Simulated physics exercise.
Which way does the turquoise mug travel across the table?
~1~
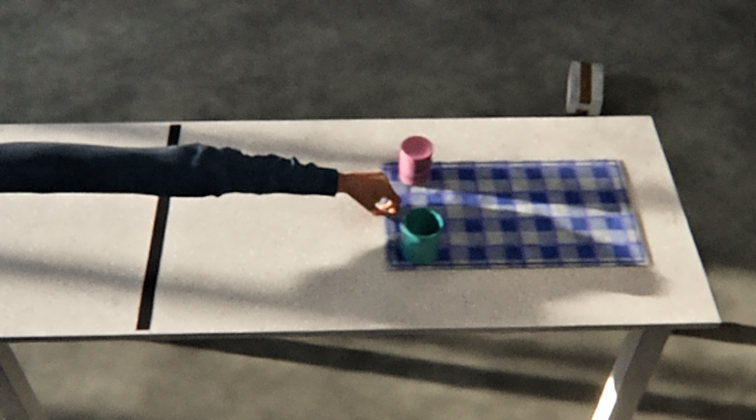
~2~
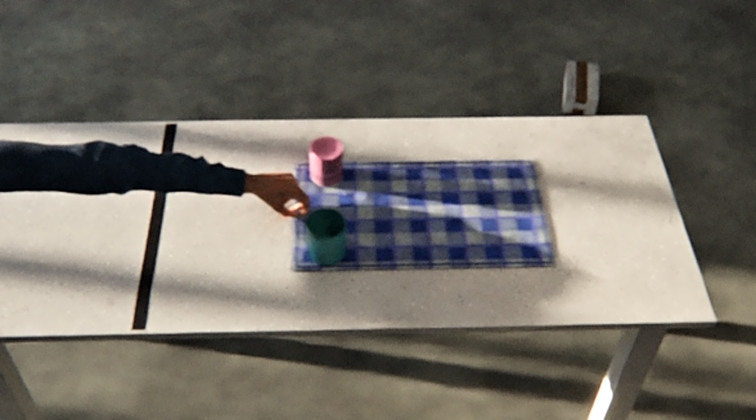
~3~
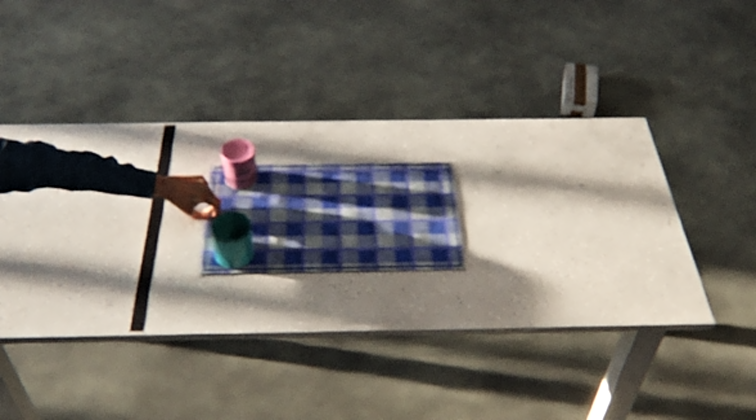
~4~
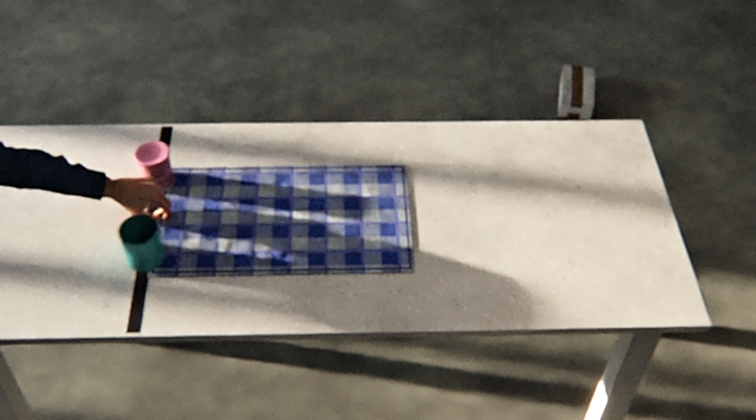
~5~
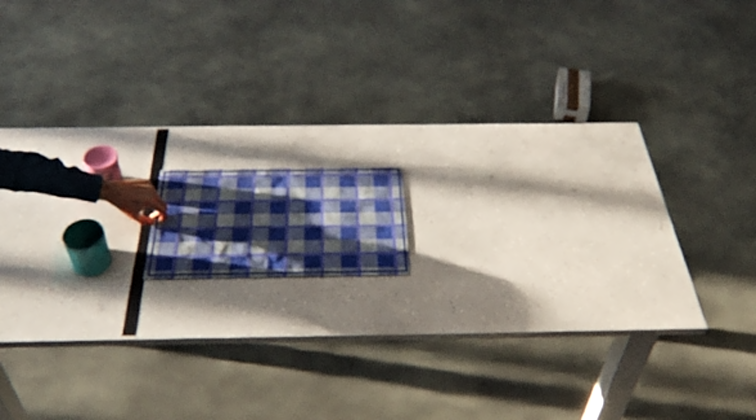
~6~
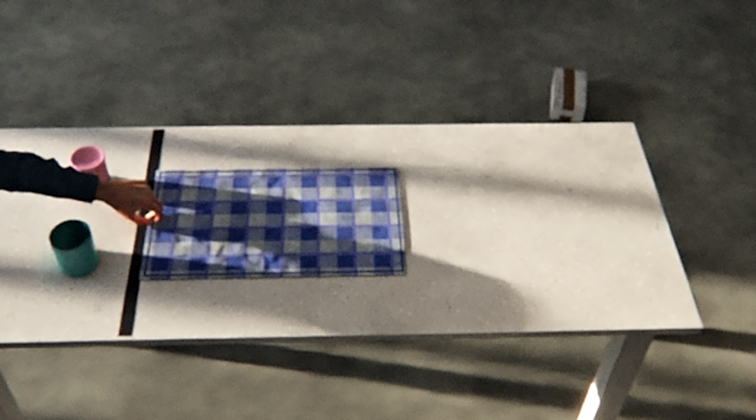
The turquoise mug moves to the left, first along with the mat and then on past its front edge.
